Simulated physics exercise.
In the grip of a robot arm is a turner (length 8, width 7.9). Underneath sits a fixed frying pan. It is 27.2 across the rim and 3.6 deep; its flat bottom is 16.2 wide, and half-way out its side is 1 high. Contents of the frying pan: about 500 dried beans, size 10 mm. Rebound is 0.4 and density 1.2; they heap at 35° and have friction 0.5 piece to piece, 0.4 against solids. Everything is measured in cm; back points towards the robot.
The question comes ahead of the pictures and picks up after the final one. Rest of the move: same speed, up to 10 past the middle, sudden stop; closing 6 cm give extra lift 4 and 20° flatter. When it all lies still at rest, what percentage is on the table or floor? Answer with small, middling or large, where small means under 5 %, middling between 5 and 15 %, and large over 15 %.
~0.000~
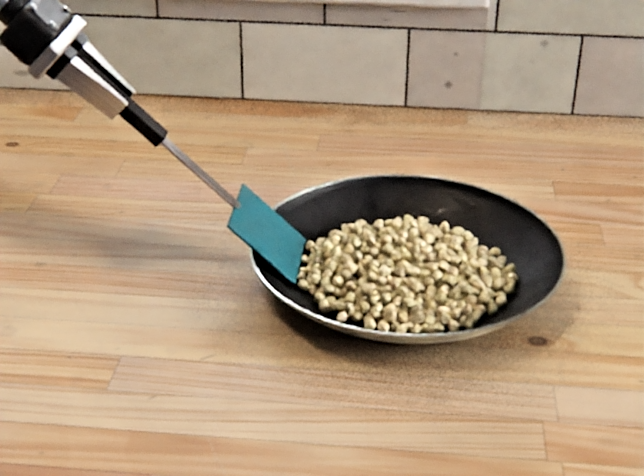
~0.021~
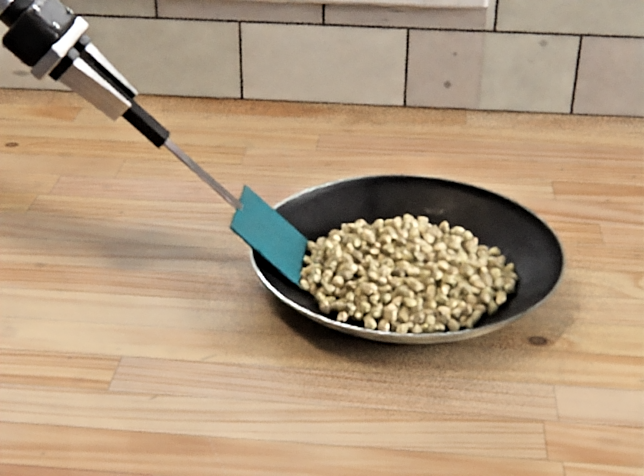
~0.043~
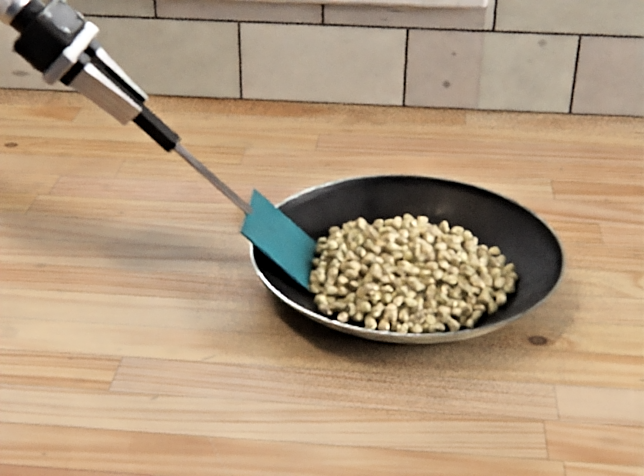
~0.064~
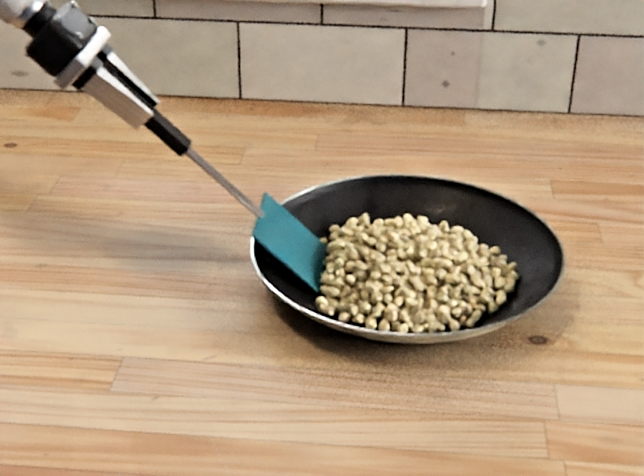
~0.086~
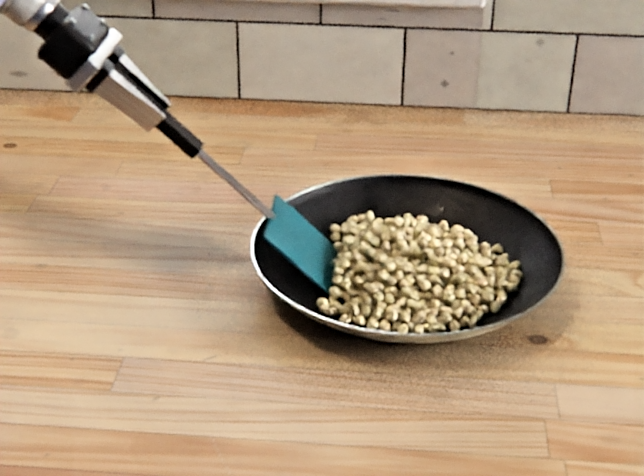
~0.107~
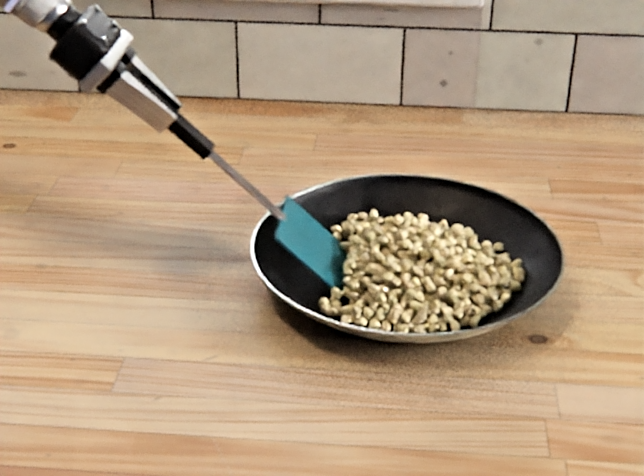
It is middling.
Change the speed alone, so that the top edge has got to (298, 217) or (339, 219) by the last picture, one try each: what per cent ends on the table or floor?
Estimates: Near 10 %, near 20 %.
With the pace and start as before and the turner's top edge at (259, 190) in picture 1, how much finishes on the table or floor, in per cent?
I'd estimate around 10 per cent.
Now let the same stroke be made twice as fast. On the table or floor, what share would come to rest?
In that case, close to 20 per cent.
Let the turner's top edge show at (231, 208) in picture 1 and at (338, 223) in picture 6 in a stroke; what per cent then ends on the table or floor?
Off the vessel, on the table or floor: Some 20 percent.
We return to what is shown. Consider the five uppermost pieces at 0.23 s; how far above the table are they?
Somewhere near 3 cm, I'd say.
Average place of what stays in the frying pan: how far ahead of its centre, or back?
Roughly 5.0 centimetres ahead.
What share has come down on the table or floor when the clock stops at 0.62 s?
About 10 per cent.
By 0.23 s, sloping 44°, highest piece 3 above the table; 504 in the frying pan.
By 0.36 s, sloping 37°, highest piece 5 above the table; 494 in the frying pan, 1 on the table or floor, 9 on the blade or in flight.
By 0.62 s, sloping 24°, highest piece 5 above the table; 458 in the frying pan, 46 on the table or floor.
By 1.67 s, sloping 24°, highest piece 5 above the table; 458 in the frying pan, 46 on the table or floor.
Final count, 458 in the frying pan, 46 on the table or floor. That is 9 % on the table or floor.
